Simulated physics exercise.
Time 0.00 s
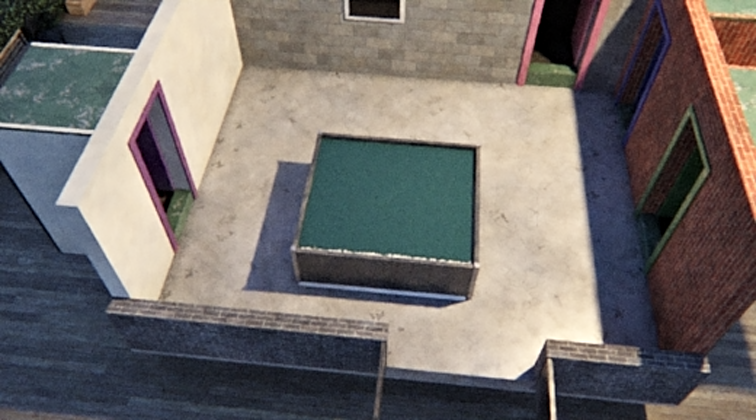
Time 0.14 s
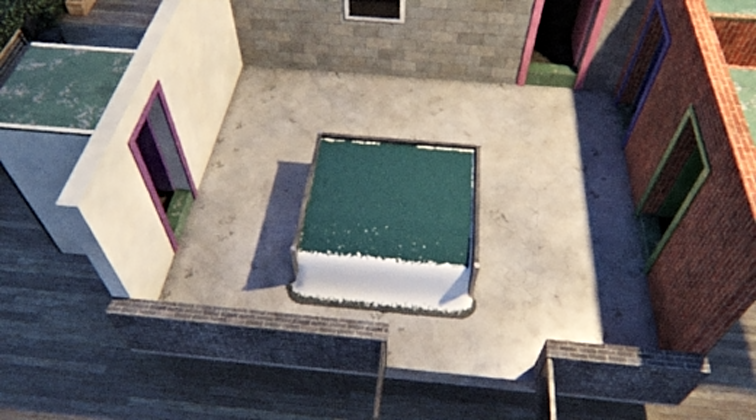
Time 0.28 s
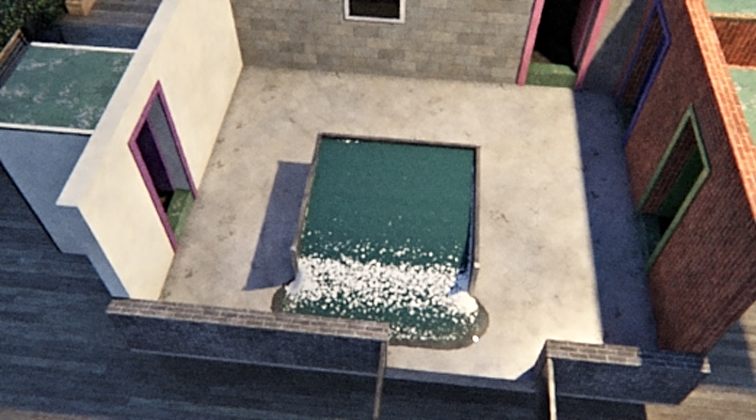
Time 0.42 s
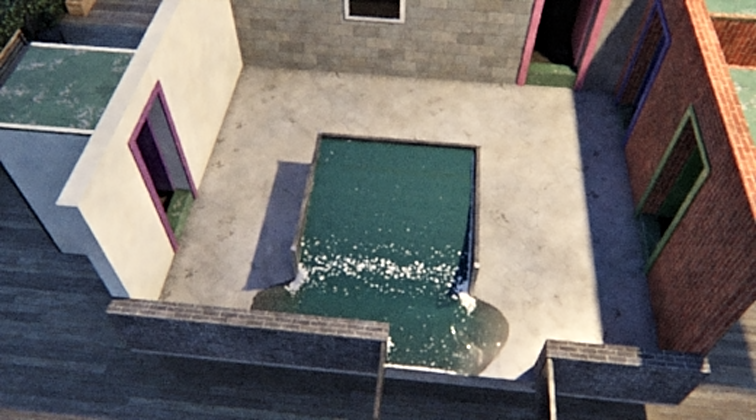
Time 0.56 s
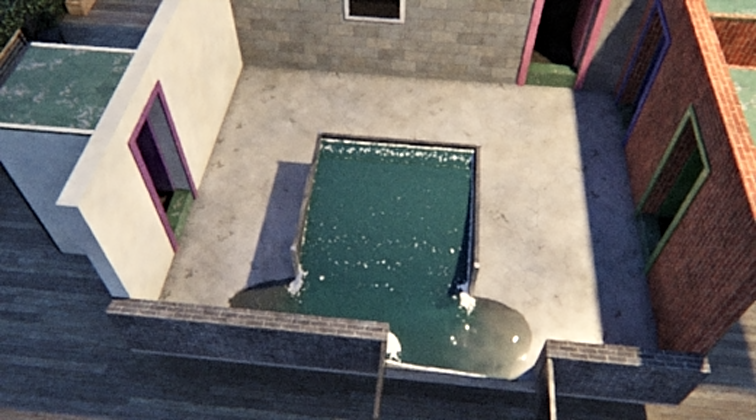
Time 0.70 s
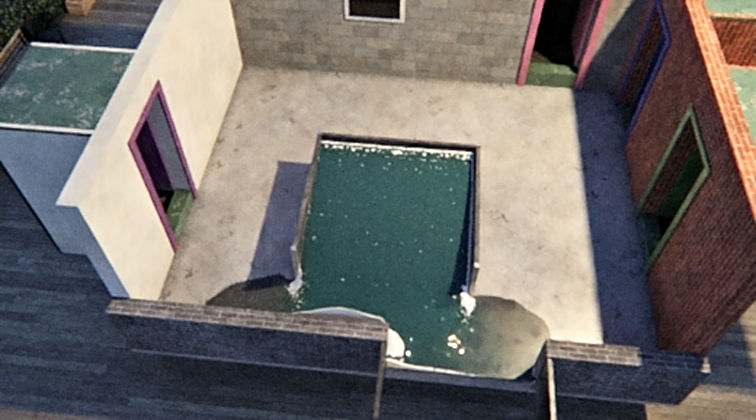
A square tank of dark green water stands in the middle of a pale walled court, seen from high above by a still camera. A white wall with a pink-framed doorway is at left, grey block behind, red brick with a green-framed doorway at right, and a low broken wall in front. The tank's near side opens and water pours out in white foam, spreading across the floor to the low wall.
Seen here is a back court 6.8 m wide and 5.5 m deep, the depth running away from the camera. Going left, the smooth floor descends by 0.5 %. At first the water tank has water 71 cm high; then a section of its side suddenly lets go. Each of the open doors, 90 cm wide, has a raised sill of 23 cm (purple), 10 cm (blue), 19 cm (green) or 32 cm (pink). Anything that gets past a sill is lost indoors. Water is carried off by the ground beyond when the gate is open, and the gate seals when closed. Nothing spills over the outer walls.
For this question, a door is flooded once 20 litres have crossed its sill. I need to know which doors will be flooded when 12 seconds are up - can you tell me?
In order: At the purple door the amount will not overshoot the limit, at the blue door the amount will not overshoot the limit, at the green door the amount will not overshoot the limit, at the pink door the amount will not overshoot the limit.
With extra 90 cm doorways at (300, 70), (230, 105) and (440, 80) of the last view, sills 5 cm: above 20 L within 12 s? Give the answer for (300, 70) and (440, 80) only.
The first door gets there and the second falls short.
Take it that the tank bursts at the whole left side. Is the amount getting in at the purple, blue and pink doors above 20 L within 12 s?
Purple exceeds; blue exceeds; pink falls short.
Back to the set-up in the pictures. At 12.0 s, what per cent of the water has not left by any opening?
48 %.
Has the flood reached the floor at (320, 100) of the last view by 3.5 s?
Looks like it's submerged.
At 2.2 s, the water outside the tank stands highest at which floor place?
The spot is near (149, 326) in the last view.
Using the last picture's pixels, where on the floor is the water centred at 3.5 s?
Centre: Approx. (336, 243) px.
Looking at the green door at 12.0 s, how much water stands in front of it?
I'd say close to 4.5 cm.
After 1.4 s water covers 15 % of the floor and is deepest (51 cm) near (336, 332); purple door not reached, blue door not reached, green door not reached, pink door not reached.
After 2.2 s water covers 25 % of the floor and is deepest (45 cm) near (149, 326); purple door 19 cm at the sill, 0 L in, blue door not reached, green door not reached, pink door not reached.
After 3.5 s water covers 45 % of the floor and is deepest (25 cm) near (149, 326); purple door 15 cm at the sill, 0 L in, blue door not reached, green door not reached, pink door not reached.
After 7.0 s water covers 85 % of the floor and is deepest (12 cm) near (162, 327); purple door 7 cm at the sill, 0 L in, blue door 3 cm at the sill, 0 L in, green door 2 cm at the sill, 0 L in, pink door 3 cm at the sill, 0 L in.
After 12.0 s water covers 95 % of the floor and is deepest (8 cm) near (496, 105); purple door 4 cm at the sill, 0 L in, blue door 5 cm at the sill, 0 L in, green door 4 cm at the sill, 0 L in, pink door 6 cm at the sill, 0 L in.
